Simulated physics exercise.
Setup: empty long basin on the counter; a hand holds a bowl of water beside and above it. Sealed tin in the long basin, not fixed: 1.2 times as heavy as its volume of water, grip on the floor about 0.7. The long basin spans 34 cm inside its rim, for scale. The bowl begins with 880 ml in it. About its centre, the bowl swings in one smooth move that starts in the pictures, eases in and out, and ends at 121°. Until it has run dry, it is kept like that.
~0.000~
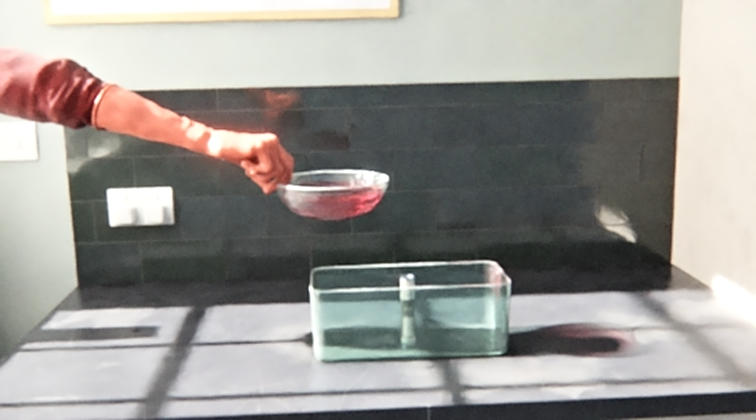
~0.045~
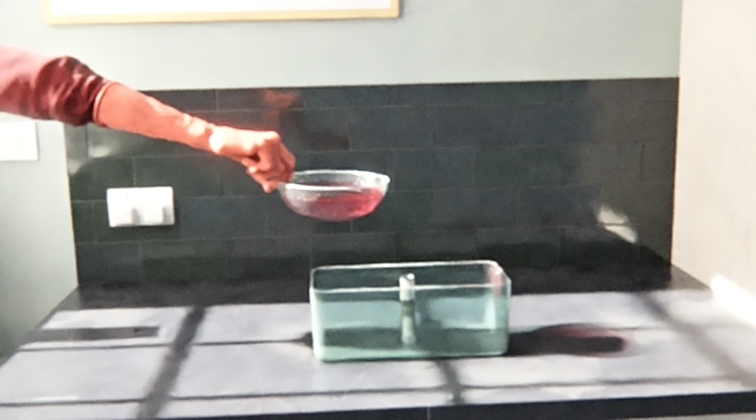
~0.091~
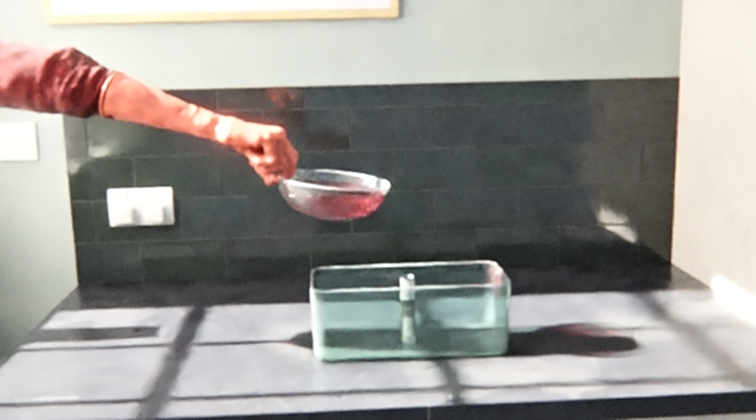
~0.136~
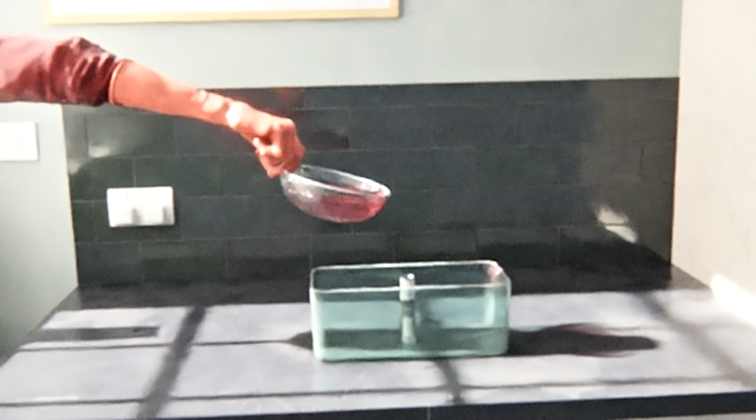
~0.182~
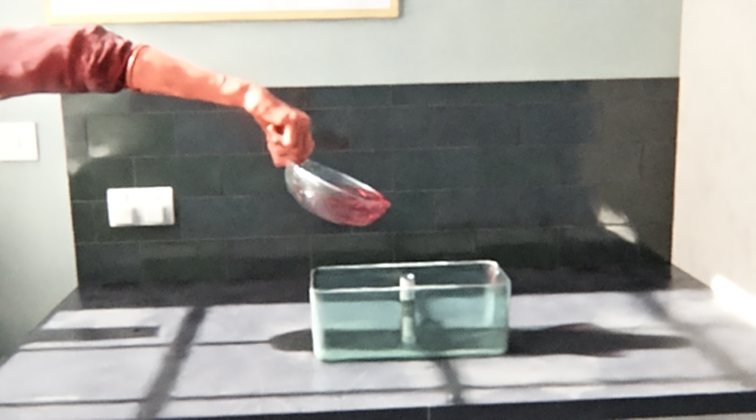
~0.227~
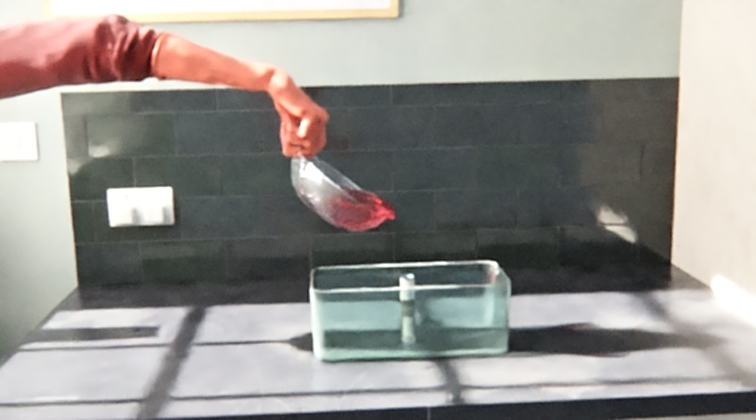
At first, a hand reaching in from the left holds a glass bowl of reddish liquid nearly level, above an empty long basin on a dark counter. The hand tilts the bowl down to the right, slightly and then more steeply, and the liquid gathers at the lower rim and begins to pass over it.
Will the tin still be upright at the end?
No.
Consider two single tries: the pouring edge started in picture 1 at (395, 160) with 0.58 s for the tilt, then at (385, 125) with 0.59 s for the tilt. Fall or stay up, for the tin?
The tin stays vertical the first time and stays vertical the second time.
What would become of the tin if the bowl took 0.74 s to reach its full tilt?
Result: Tin upright.
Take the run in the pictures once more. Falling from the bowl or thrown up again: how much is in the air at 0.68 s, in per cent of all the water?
6 per cent or so.
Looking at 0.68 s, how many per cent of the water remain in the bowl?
0 %.
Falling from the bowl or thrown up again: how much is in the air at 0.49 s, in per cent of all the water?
Some 8 % is the figure.
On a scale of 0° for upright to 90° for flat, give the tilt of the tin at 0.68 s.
Near 10° from upright.
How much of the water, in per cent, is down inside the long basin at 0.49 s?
Near 92 in a hundred.
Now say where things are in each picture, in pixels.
Tilt 0°; pouring edge (387, 179); surface from (280, 190) to (384, 187); the long basin's rim runs from (312, 281) to (503, 273); the tin's top is at (407, 280), in the first frame.
Tilt 2°; pouring edge (388, 181); surface from (280, 189) to (384, 188), in the second frame.
Tilt 7°; pouring edge (389, 186); surface from (281, 186) to (385, 191), in the third frame.
Tilt 15°; pouring edge (390, 194); surface from (284, 183) to (387, 194), in the fourth frame.
Tilt 26°; pouring edge (389, 205); surface from (289, 181) to (382, 197); 1 per cent is over the edge, in the fifth frame.
Tilt 39°; pouring edge (386, 217); surface from (295, 181) to (370, 199); 10 per cent is over the edge, in the sixth frame.
By 0.49 s the tilt is 112° and 0 per cent is still to pour; the tin stands where it began.
By 0.68 s the tilt is 121° and 0 per cent is still to pour; the tin leans 9°.
By 0.87 s the tilt is 121° and 0 per cent is still to pour; the tin leans 40°.
By 1.09 s the tilt is 121° and 0 per cent is still to pour; the tin lies on its side.
At rest the tin lies on its side.
